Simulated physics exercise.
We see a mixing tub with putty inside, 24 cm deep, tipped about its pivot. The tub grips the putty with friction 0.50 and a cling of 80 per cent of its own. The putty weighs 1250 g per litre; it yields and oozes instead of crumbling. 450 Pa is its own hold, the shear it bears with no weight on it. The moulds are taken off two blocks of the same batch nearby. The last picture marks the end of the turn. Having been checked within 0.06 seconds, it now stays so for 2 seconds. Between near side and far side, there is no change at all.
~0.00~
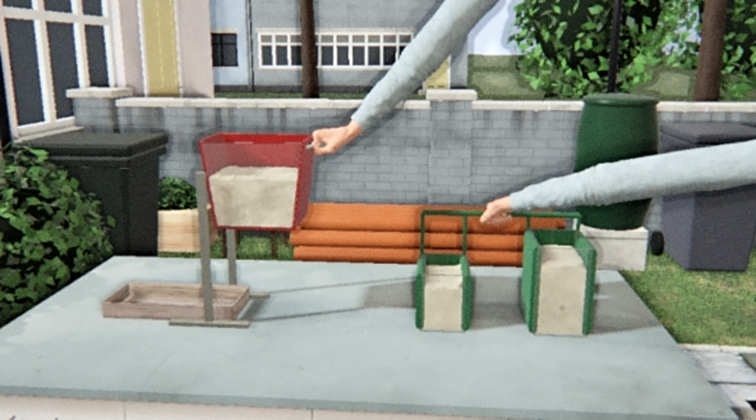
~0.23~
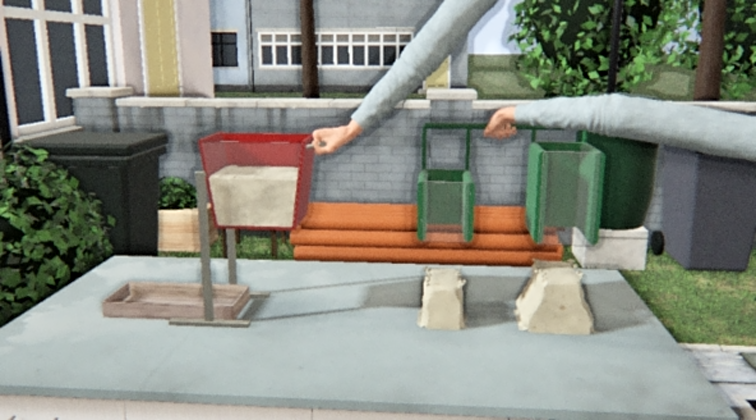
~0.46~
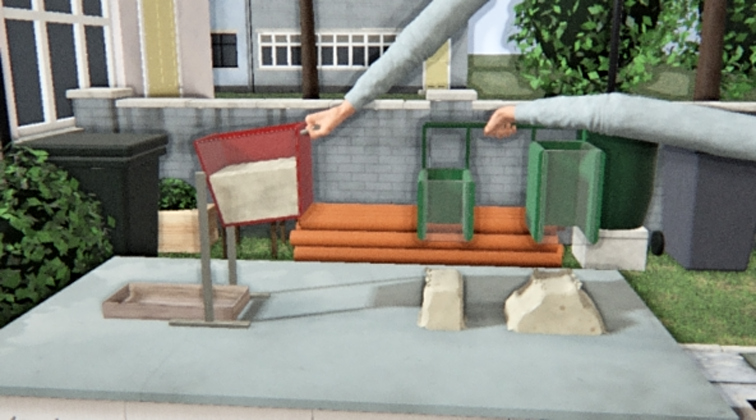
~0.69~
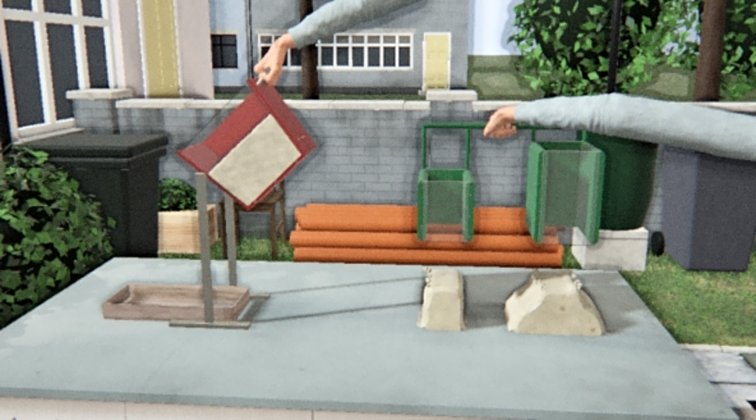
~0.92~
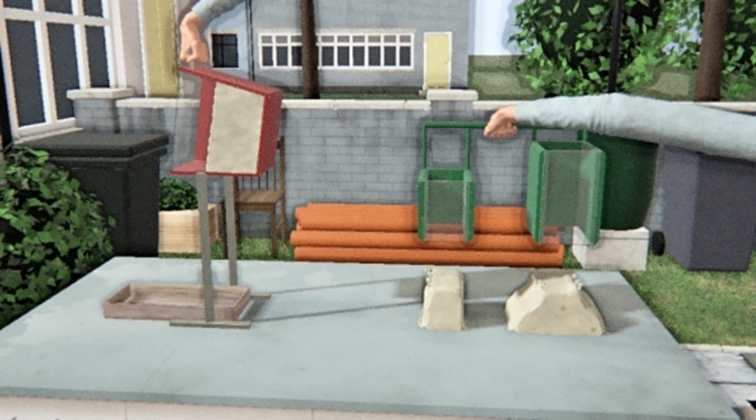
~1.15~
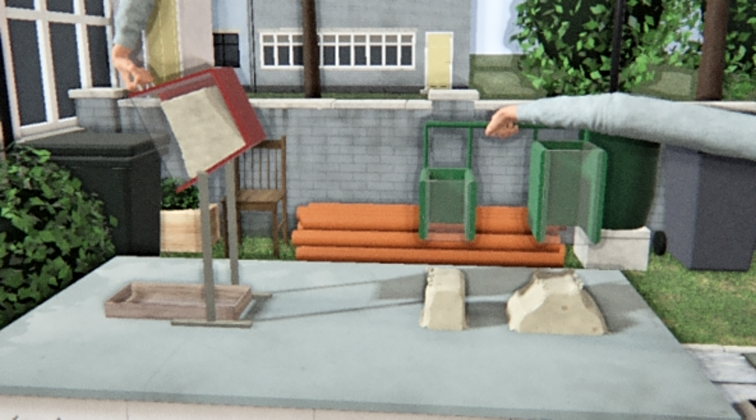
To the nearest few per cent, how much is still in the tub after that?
About 0 %.
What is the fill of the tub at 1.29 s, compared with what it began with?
Tub contents: Around 65 %.
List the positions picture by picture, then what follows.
In the first picture, handle-side rim at (301, 143), tilt 0 degrees; highest point of the putty at (218, 177); test blocks 14 cm, 22 cm high (left to right).
In the second picture, handle-side rim at (301, 142), tilt 0 degrees; highest point of the putty at (218, 177); test blocks 14 cm, 17 cm high (left to right).
In the third picture, handle-side rim at (294, 128), tilt 9 degrees; highest point of the putty at (290, 167); test blocks 13 cm, 14 cm high (left to right).
In the fourth picture, handle-side rim at (247, 82), tilt 44 degrees; highest point of the putty at (270, 117); test blocks 13 cm, 14 cm high (left to right).
In the fifth picture, handle-side rim at (179, 71), tilt 81 degrees; highest point of the putty at (221, 84); test blocks 13 cm, 14 cm high (left to right).
In the sixth picture, handle-side rim at (130, 98), tilt 114 degrees; highest point of the putty at (200, 91); test blocks 13 cm, 14 cm high (left to right).
By 1.29 s, the tub is at 114 degrees and holds 64 %.
By 1.46 s, the tub is at 114 degrees and holds 0 %.
By 1.63 s, the tub is at 114 degrees and holds 0 %.
By 1.80 s, the tub is at 114 degrees and holds 0 %.
By 3.15 s, at the end, the tub is at 114 degrees and holds 0 %.
